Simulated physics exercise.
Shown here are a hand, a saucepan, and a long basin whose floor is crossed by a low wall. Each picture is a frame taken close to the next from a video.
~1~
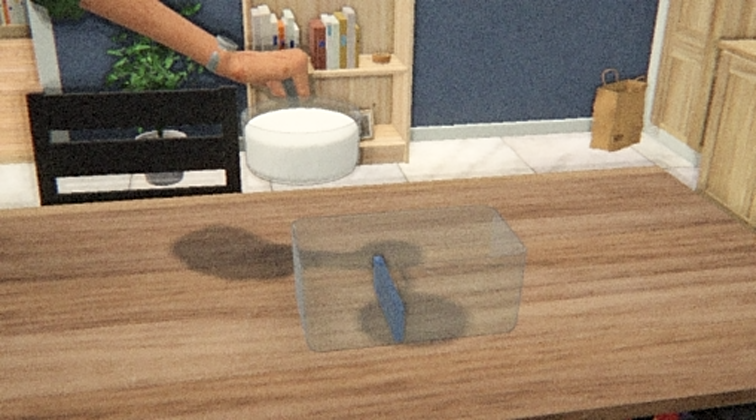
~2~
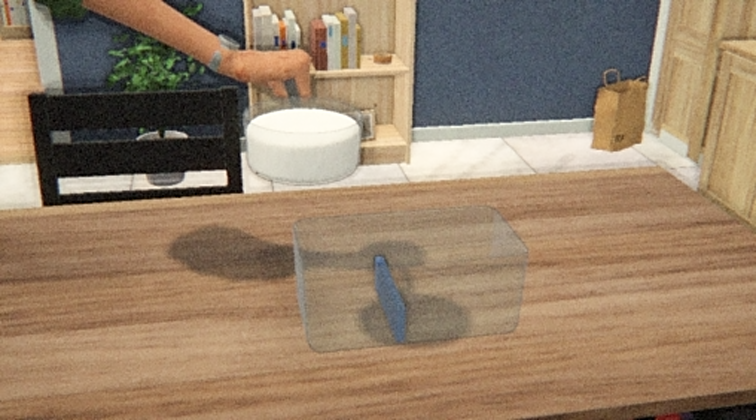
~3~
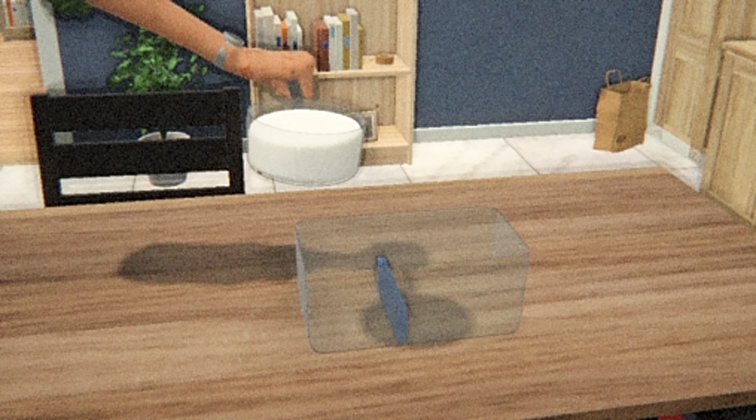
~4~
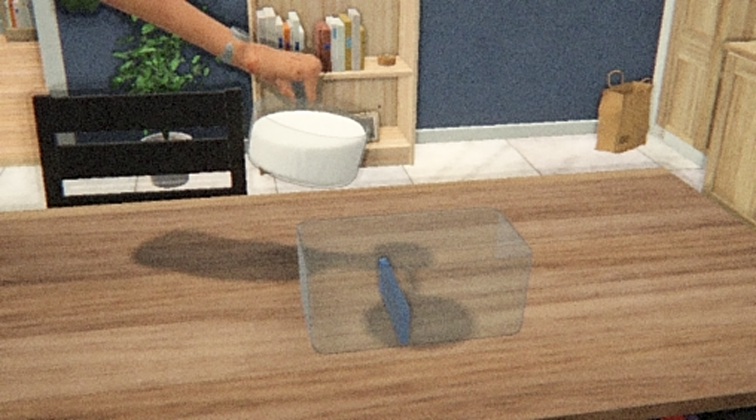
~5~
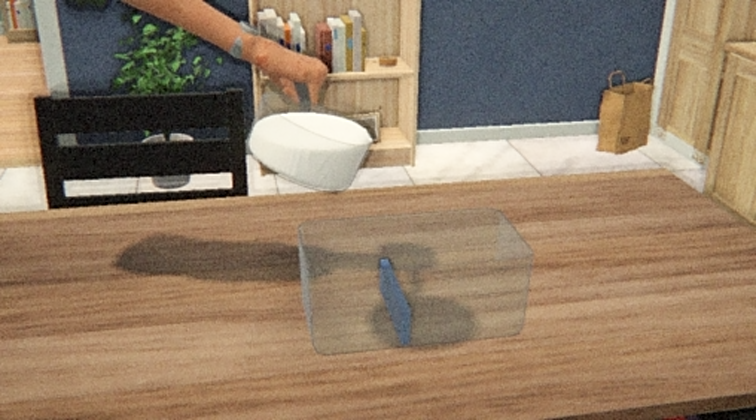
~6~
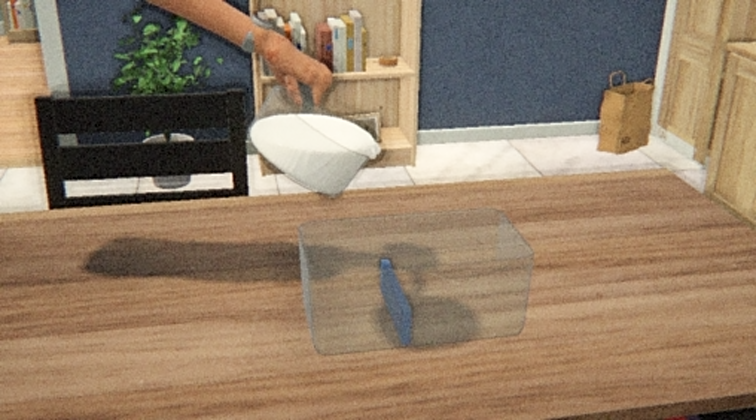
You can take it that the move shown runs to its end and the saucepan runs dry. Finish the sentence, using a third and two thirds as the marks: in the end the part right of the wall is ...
Between a third and two thirds of the whole.
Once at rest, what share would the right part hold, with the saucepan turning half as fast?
Around 70 in a hundred.
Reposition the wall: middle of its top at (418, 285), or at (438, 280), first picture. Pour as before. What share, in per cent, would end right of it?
Try 1: Some 15 %; try 2: 10 %.
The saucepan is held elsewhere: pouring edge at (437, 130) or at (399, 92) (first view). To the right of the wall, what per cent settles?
About 90 and 85 per cent.
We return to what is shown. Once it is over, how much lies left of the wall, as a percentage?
It works out to around 45 percent.
A moment on, the saucepan is tipped right over and 19 per cent is still to pour, 4 is left of the wall and 32 right of it.
Next, the saucepan is tipped right over and 3 per cent is still to pour, 34 is left of the wall and 57 right of it.
Then the saucepan is tipped right over and 0 per cent is still to pour, 42 is left of the wall and 55 right of it.
Later the saucepan is tipped right over and 0 per cent is still to pour, 43 is left of the wall and 56 right of it.
Finally, 43 per cent lies left of the wall, 56 right of it and 2 outside.
